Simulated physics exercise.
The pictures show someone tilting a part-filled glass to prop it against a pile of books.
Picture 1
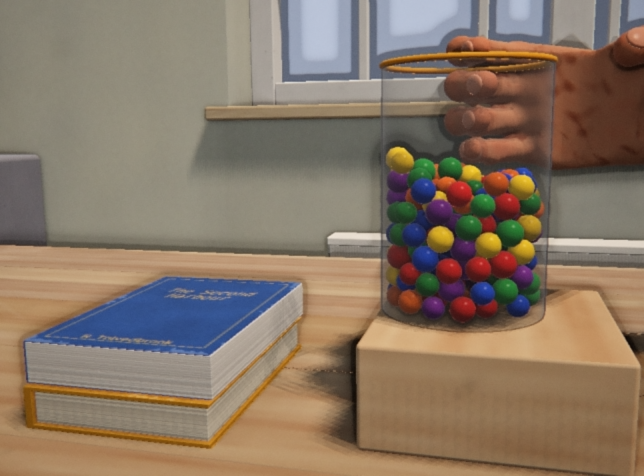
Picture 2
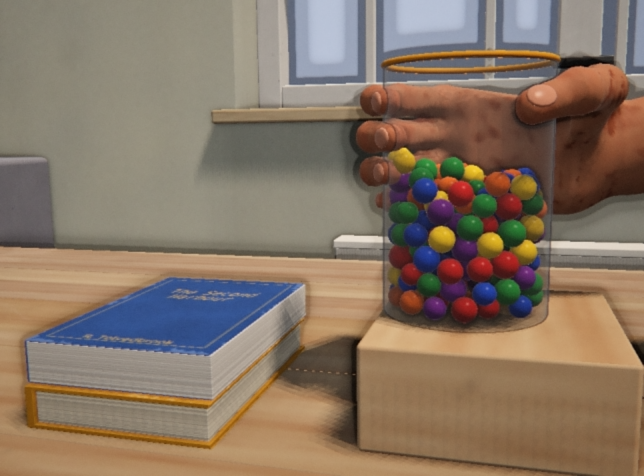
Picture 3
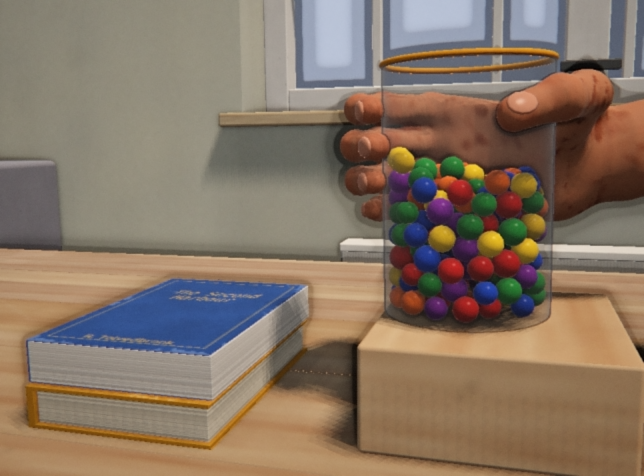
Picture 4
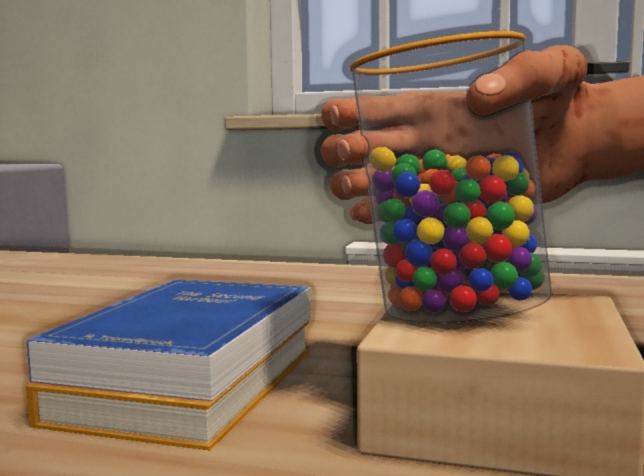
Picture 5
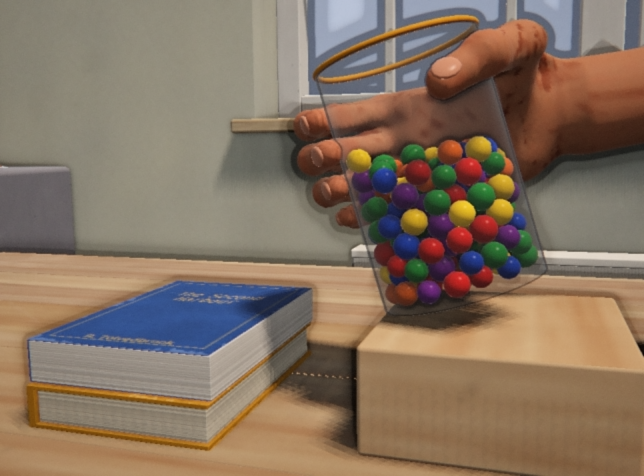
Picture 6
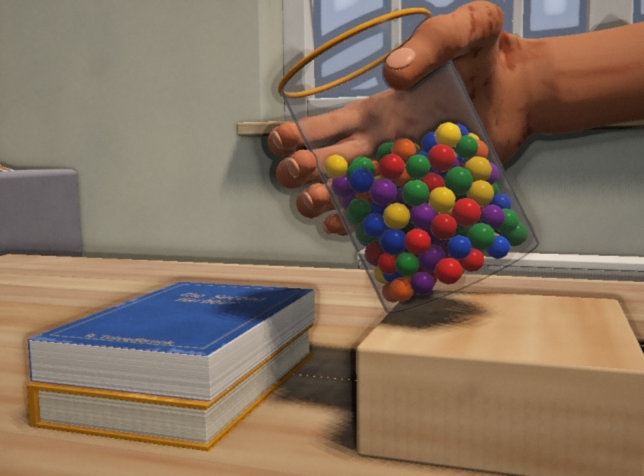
A hand reaches in from the right and grips a clear glass of colourful beads standing upright on a wooden block, then tilts it steadily leftward toward two stacked books, the beads shifting inside as it leans.
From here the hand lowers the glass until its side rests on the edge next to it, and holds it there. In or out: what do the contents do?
In the end the load starts tumbling out.
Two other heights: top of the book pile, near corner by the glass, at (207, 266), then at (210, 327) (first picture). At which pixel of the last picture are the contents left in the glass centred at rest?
At about (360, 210), and at (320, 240).
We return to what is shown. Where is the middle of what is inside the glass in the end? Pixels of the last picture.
Close to (283, 280).
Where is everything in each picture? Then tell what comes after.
In the first frame, glass (464, 189), two thirds full of round plastic beads; book pile (184, 325), its top below the glass's foot.
In the second frame, glass (466, 189), upright; rim (386, 67); top of the contents (452, 170).
In the third frame, glass (466, 188), upright; rim (385, 67); book pile (188, 327).
In the fourth frame, glass (451, 179), leaning 8°; rim (356, 70); top of the contents (461, 180).
In the fifth frame, glass (429, 170), leaning 17°; rim (320, 80); book pile (191, 328).
In the sixth frame, glass (407, 165), leaning 26°; rim (288, 95); book pile (192, 329), its top below the glass's foot.
Then, 0.50 s later than the last frame, the glass leans 51°; everything is still inside.
Then, 1.04 s later than the last frame, the glass leans 78°; everything is still inside.
Then, 1.68 s later than the last frame, the glass rests on the book pile at 95°; roughly a quarter of the round plastic beads out of it.
When it is over, the glass rests on the book pile at 95°; roughly a third of the round plastic beads out of it.
